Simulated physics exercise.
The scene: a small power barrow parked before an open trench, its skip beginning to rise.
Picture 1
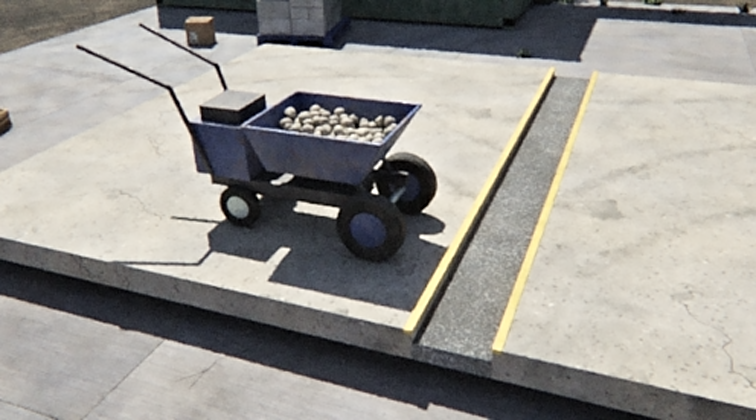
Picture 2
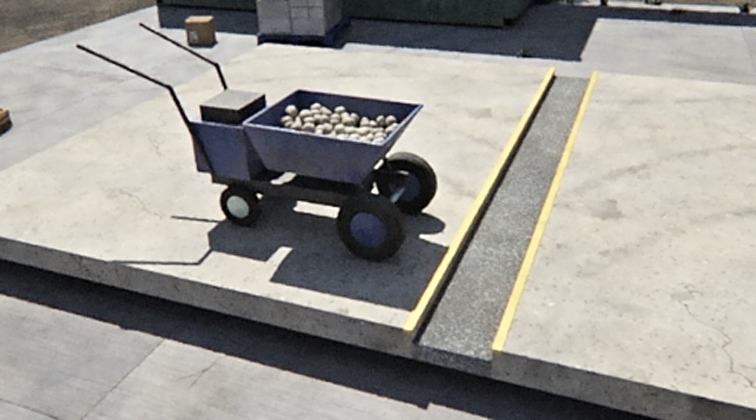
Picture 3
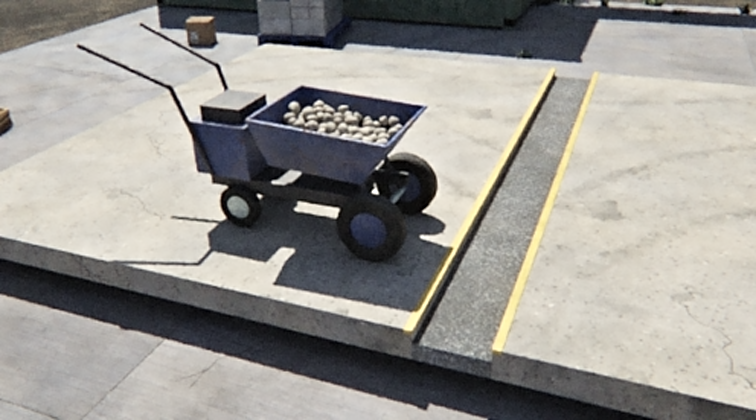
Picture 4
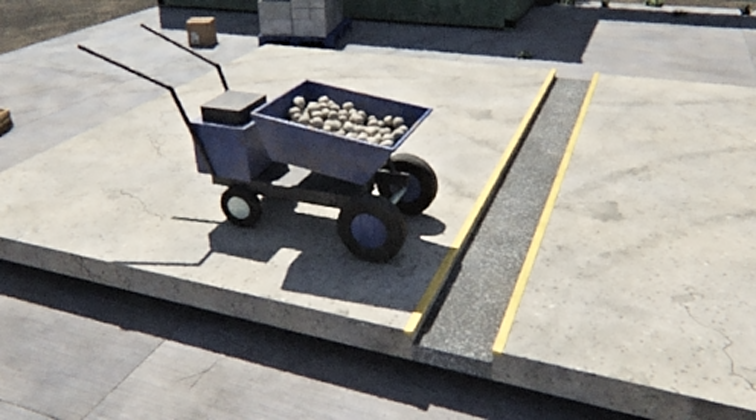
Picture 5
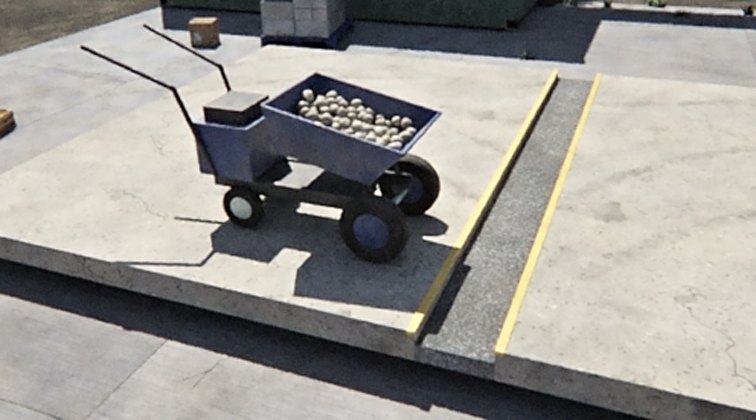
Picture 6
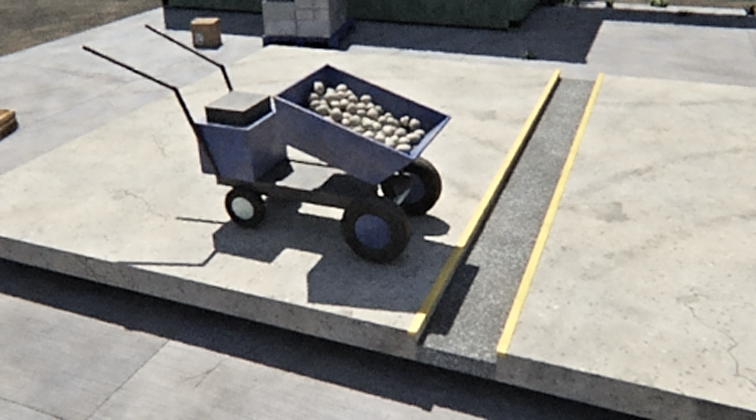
A dark blue power barrow with black wheels and two long handles stands left of centre on a pale concrete slab, seen from above and to one side in sunlight. Grey river pebbles fill its skip, and a shallow gravel-grey trench edged in yellow runs to its right. The skip starts level, then its rear rises steadily until it tilts clearly towards the trench, while the wheels stay put.
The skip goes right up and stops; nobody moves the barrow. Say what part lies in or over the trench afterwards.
The trench ends with over half of it.
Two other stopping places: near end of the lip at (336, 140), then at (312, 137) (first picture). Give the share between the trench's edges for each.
The first gives 80 %, the second 50 %.
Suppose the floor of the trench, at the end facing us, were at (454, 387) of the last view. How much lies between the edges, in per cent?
Some 100 per cent.
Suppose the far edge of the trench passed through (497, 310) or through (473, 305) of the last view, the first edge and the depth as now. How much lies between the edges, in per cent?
About 50 and 30 per cent.
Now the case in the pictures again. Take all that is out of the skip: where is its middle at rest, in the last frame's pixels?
Roughly at (506, 251).
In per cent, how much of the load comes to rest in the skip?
Roughly 0 in a hundred.
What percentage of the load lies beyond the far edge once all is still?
Close to 20 per cent.
Soon, skip tipped steeply; all in the skip.
A while on, skip tipped right over; about two thirds in the skip; about a third in or heaped over the trench; a stray few beyond it; a small part falling.
Towards the end, skip tipped right over; a stray few in the skip; most in or heaped over the trench; about a quarter beyond it.
Finally, skip tipped right over; a stray few short of the trench; most in or heaped over the trench; about a quarter beyond it.
